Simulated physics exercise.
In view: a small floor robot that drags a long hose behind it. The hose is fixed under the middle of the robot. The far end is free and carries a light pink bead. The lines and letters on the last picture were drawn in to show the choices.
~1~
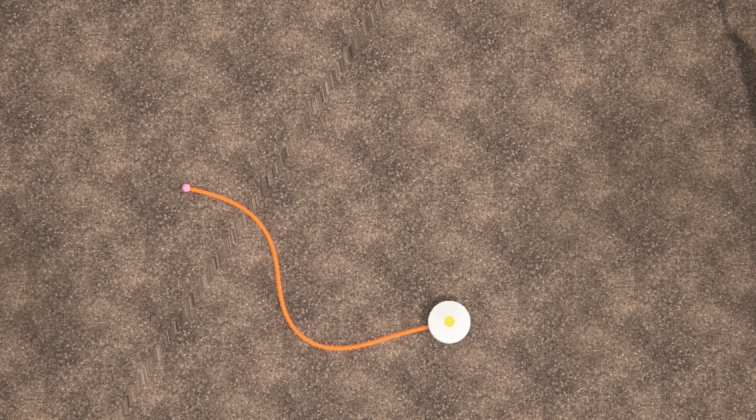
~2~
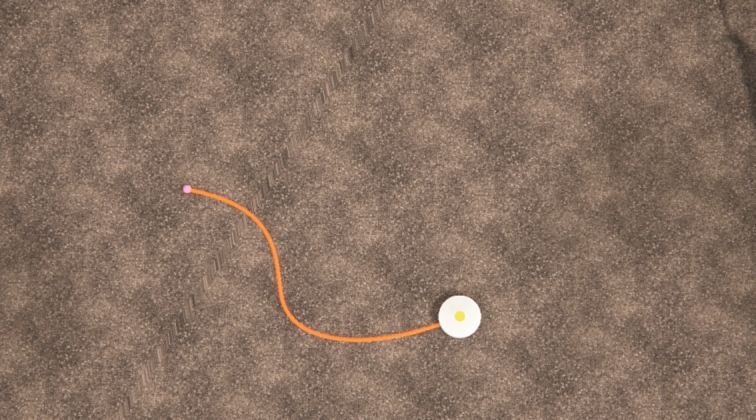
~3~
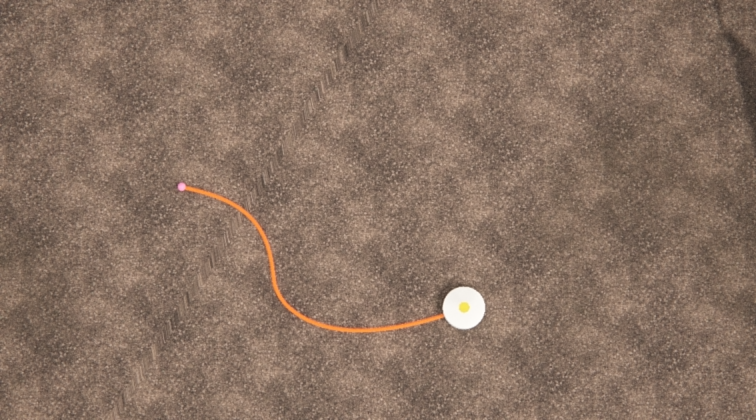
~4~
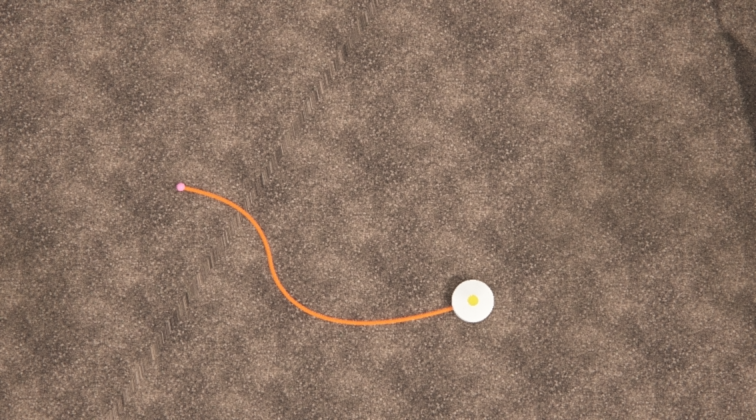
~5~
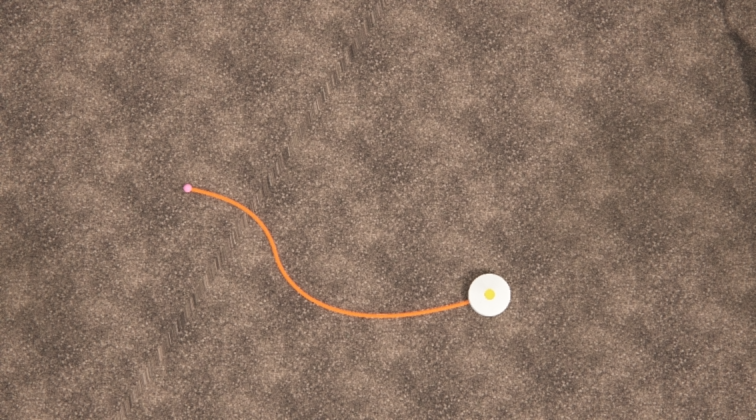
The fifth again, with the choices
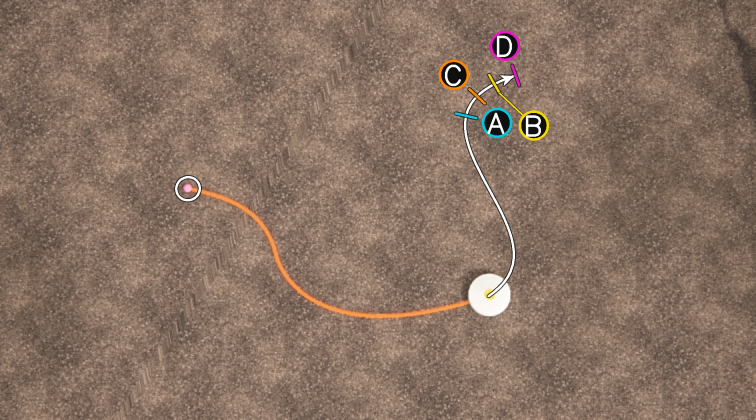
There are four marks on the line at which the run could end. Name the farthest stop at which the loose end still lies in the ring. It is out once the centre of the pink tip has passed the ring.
Up to mark B.
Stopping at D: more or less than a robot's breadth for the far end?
By then, less.
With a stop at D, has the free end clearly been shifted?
By then, yes.
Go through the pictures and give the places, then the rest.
The first frame shows free end (186, 188); robot (449, 322).
The second frame shows robot (460, 317); free end (187, 189).
The third frame shows robot (464, 308); free end (182, 187).
The fourth frame shows robot (473, 301); free end (181, 187).
The fifth frame shows robot (489, 295); free end (188, 188).
On the marked copy, A at (466, 116); B at (494, 84); C at (477, 96); D at (516, 76); the ring at (188, 189); the route from (489, 296) via (483, 178) to (514, 76).
Following B. Soon after the start, robot (506, 220), middle of the hose (340, 275), free end (191, 189).
Later, robot (468, 142), middle of the hose (344, 262), free end (191, 189).
In the end, robot (495, 82), middle of the hose (359, 199), free end (194, 190); the free end is still in its ring.
As for the rest, A is safe but short; C is safe but short; D drags the free end to (204, 193).
